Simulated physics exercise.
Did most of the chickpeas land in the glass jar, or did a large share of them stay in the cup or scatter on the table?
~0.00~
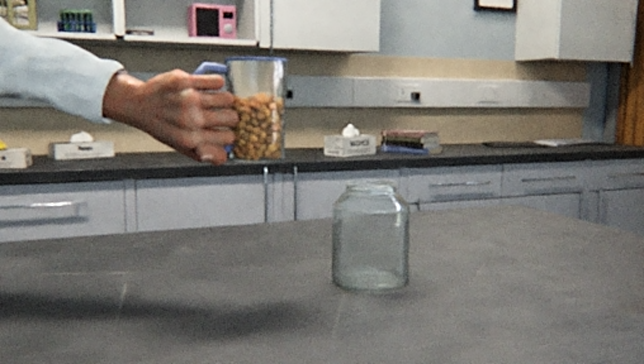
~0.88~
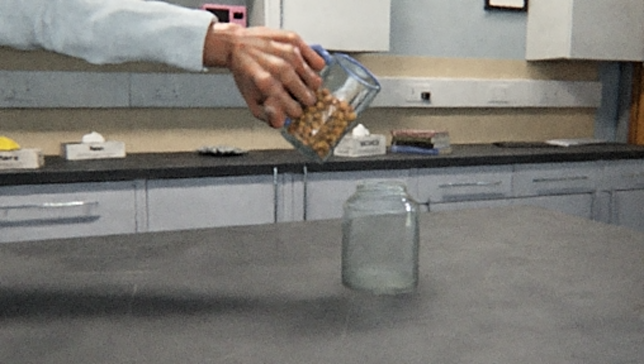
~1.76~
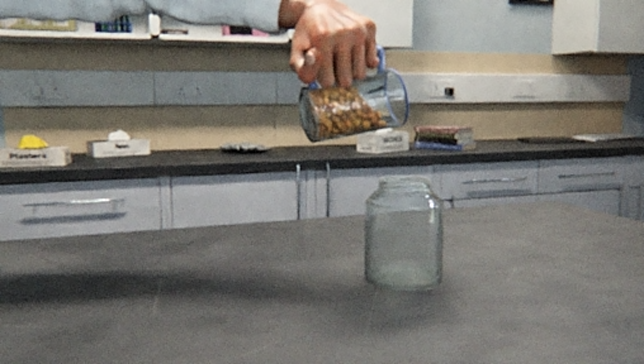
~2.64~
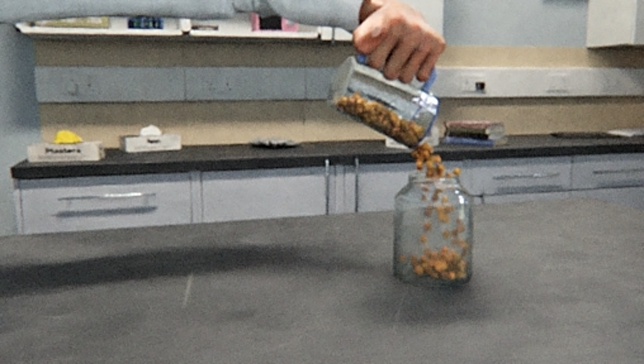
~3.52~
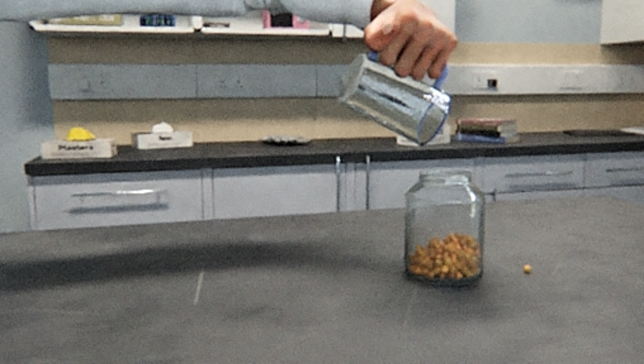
Most of them landed in the jar. The cup looked empty by the end, and just one chickpea was seen lying on the table beside the jar.
